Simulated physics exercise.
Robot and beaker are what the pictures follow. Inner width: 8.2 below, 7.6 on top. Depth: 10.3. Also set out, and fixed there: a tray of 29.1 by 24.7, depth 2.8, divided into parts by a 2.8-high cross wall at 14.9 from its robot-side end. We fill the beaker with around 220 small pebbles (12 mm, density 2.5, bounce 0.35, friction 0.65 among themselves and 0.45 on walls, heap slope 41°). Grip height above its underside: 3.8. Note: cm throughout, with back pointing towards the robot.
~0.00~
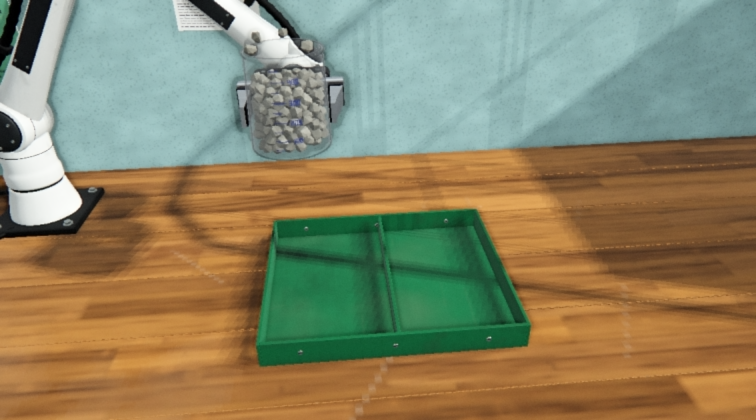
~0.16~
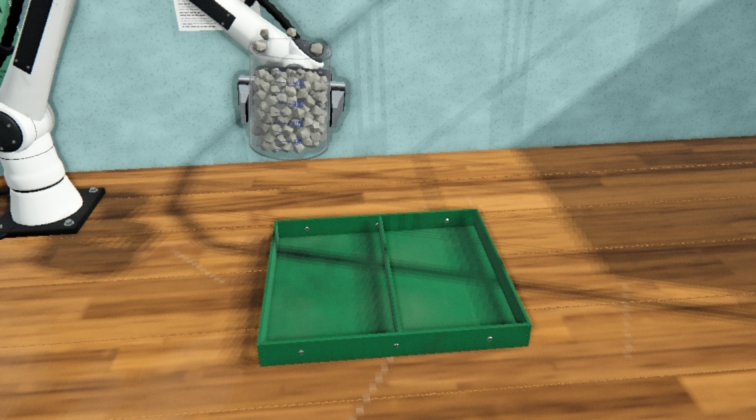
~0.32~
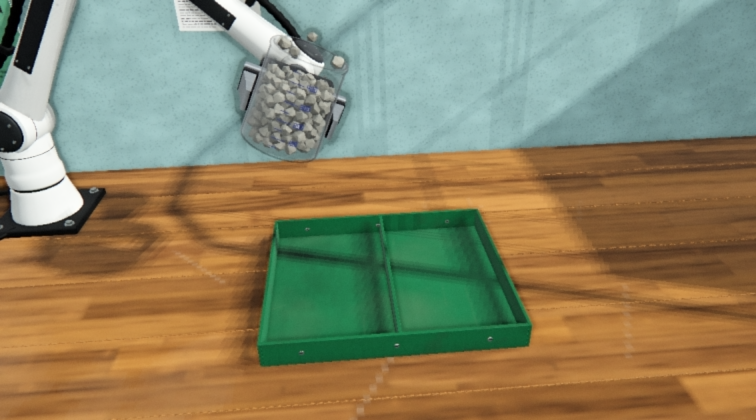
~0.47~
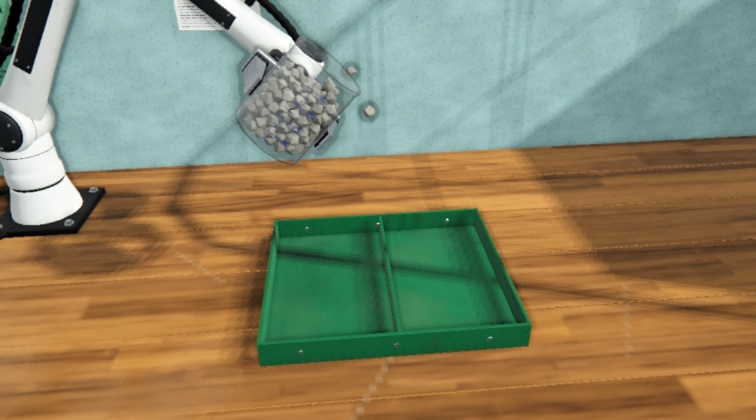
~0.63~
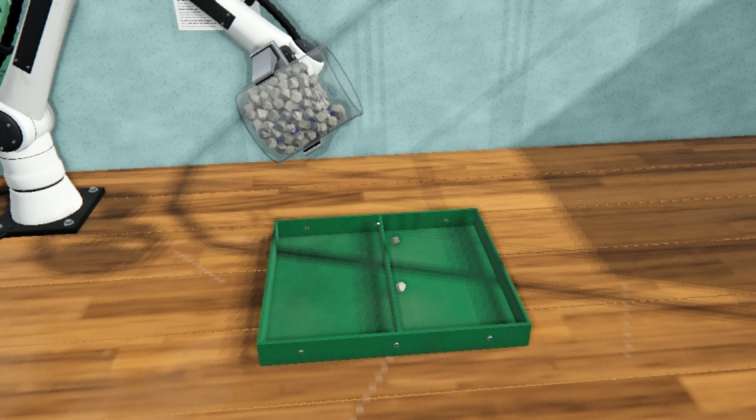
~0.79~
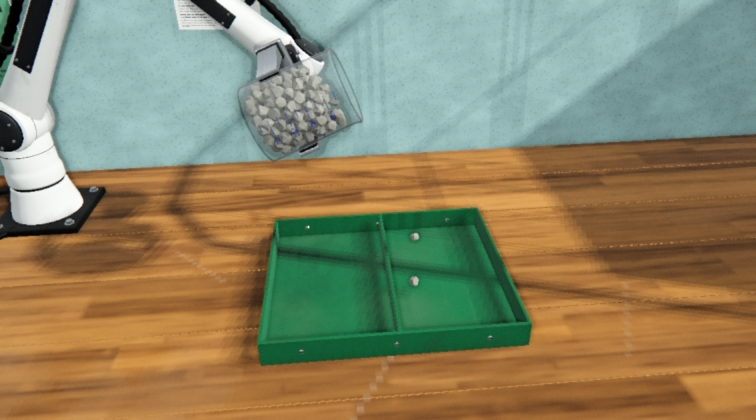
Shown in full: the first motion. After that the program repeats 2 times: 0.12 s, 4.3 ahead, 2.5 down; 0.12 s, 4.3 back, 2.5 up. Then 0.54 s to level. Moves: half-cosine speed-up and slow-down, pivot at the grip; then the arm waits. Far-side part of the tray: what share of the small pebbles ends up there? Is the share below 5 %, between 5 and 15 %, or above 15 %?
It is between 5 and 15 %.
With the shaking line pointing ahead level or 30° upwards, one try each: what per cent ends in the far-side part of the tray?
Result: Approx. 20 % and 30 %, one try each.
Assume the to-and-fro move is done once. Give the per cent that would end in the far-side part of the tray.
5 per cent or so.
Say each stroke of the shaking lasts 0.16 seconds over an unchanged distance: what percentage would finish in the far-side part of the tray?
Around 5 percent.
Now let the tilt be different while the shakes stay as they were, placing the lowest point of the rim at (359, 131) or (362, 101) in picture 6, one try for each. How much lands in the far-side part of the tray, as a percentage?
First try about 20 per cent, second try about 5 per cent.
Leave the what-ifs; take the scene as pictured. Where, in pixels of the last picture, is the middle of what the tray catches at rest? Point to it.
Estimated centre at around (426, 278).
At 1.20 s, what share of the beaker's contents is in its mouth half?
40 per cent.
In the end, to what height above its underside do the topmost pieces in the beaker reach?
Some 9.5 cm.
After 1.20 s, tilted 68° forward, highest piece 25 above the table; 198 in the beaker, 12 in the far-side part, 1 in the robot-side part, 4 in flight or on a rim.
After 1.61 s, tilted 21° forward, highest piece 29 above the table; 191 in the beaker, 17 in the far-side part, 6 in the robot-side part, 1 on the table or floor.
After 2.01 s, level, highest piece 30 above the table; 191 in the beaker, 17 in the far-side part, 6 in the robot-side part, 1 on the table or floor.
After 3.06 s, level, highest piece 30 above the table; 191 in the beaker, 17 in the far-side part, 6 in the robot-side part, 1 on the table or floor.
In the end, 191 in the beaker, 17 in the far-side part, 6 in the robot-side part, 1 on the table or floor. That is 8 % in the far-side part of the tray.
